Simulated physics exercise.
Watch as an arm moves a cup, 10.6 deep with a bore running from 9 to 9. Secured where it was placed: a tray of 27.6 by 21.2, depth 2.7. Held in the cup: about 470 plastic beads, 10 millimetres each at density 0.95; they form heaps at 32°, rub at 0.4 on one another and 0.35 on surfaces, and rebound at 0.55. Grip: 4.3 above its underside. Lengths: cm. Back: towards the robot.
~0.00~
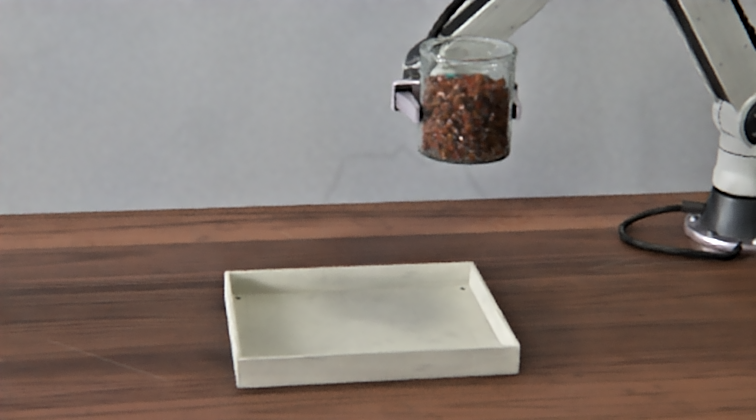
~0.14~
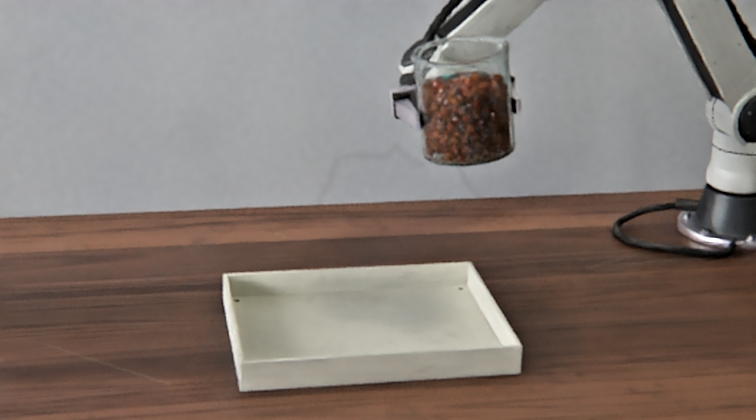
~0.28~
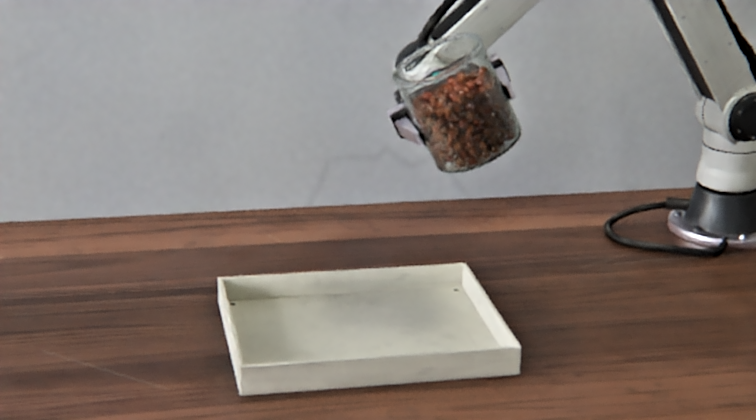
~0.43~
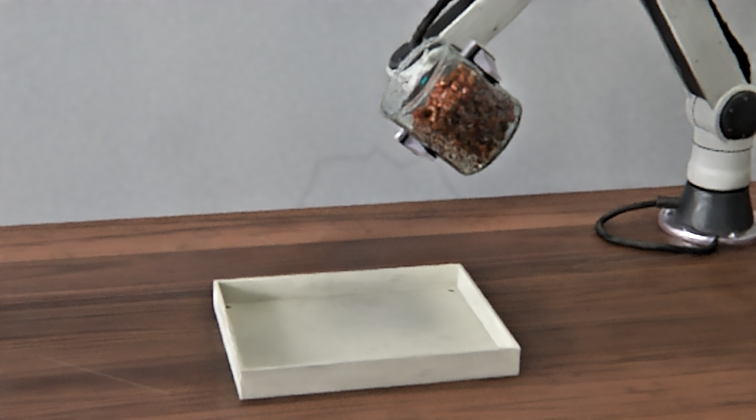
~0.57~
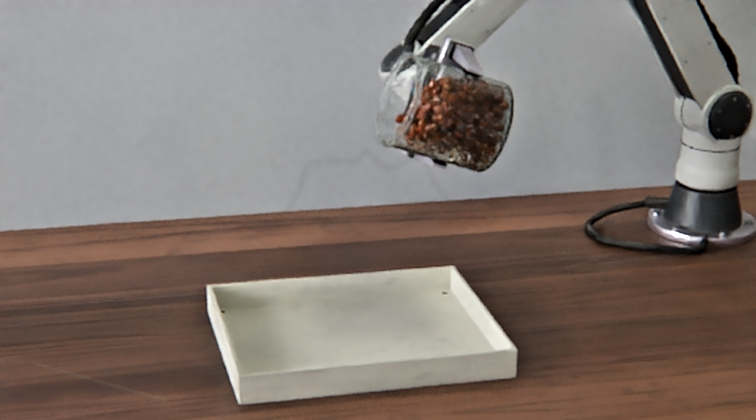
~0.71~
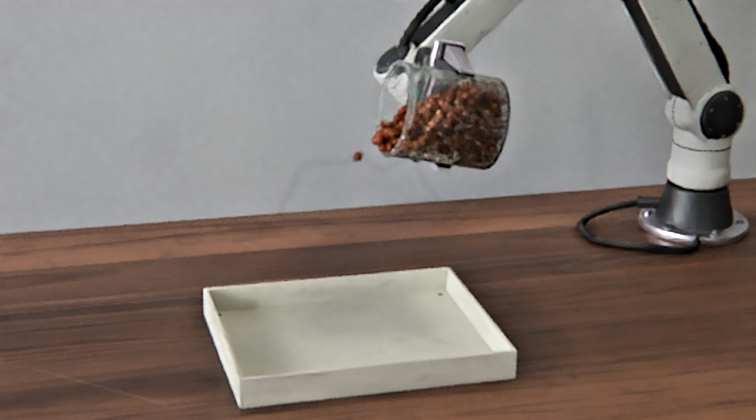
A robot arm tilts a clear cup of reddish-brown beads leftward above a pale tray.
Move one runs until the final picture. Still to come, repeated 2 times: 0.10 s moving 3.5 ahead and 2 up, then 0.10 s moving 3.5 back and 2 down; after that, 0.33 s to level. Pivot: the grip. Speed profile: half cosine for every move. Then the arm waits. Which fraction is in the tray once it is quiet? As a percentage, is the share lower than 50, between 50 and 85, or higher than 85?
The share is between 50 and 85 per cent.
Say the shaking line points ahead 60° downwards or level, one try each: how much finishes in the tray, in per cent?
It comes to around 15 per cent on the first try and around 55 per cent on the second.
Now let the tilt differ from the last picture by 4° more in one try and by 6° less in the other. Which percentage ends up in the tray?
It would be around 75 and 55 per cent.
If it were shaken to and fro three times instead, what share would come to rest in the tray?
That change gives some 70 percent.
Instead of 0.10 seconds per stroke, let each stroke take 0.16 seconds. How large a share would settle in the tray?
That gives about 45 percent.
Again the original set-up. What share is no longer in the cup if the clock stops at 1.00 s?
I'd say some 50 percent.
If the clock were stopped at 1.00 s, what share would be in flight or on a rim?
Estimated fraction: Near 49 %.
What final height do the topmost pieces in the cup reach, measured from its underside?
Around 4.5 cm up.
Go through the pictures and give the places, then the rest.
The first frame shows cup middle at (466, 101), level; upper third of the load around (468, 94), from x 425 to 505, top at y 75; 474 in the cup.
The second frame shows cup middle at (465, 102), tilted 7° forward; upper third of the load around (469, 94), from x 425 to 505, top at y 75.
The third frame shows cup middle at (458, 104), tilted 27° forward; upper third of the load around (466, 96), from x 415 to 510, top at y 70.
The fourth frame shows cup middle at (452, 108), tilted 51° forward; upper third of the load around (465, 95), from x 415 to 510, top at y 65.
The fifth frame shows cup middle at (446, 114), tilted 71° forward; upper third of the load around (462, 98), from x 400 to 505, top at y 80.
The sixth frame shows cup middle at (444, 117), tilted 78° forward; upper third of the load around (465, 105), from x 360 to 500, top at y 85; 472 in the cup, 2 in flight or on a rim.
After 1.00 s, tilted 78° forward, highest piece 27 above the table; 227 in the cup, 12 in the tray, 1 on the table or floor, 234 in flight or on a rim.
After 1.29 s, tilted 32° forward, highest piece 28 above the table; 305 in the tray, 131 in the cup, 21 on the table or floor, 17 in flight or on a rim.
After 1.64 s, level, highest piece 25 above the table; 308 in the tray, 131 in the cup, 35 on the table or floor.
After 2.69 s, level, highest piece 25 above the table; 308 in the tray, 131 in the cup, 35 on the table or floor.
At rest, 308 in the tray, 131 in the cup, 35 on the table or floor. That is 65 % in the tray.
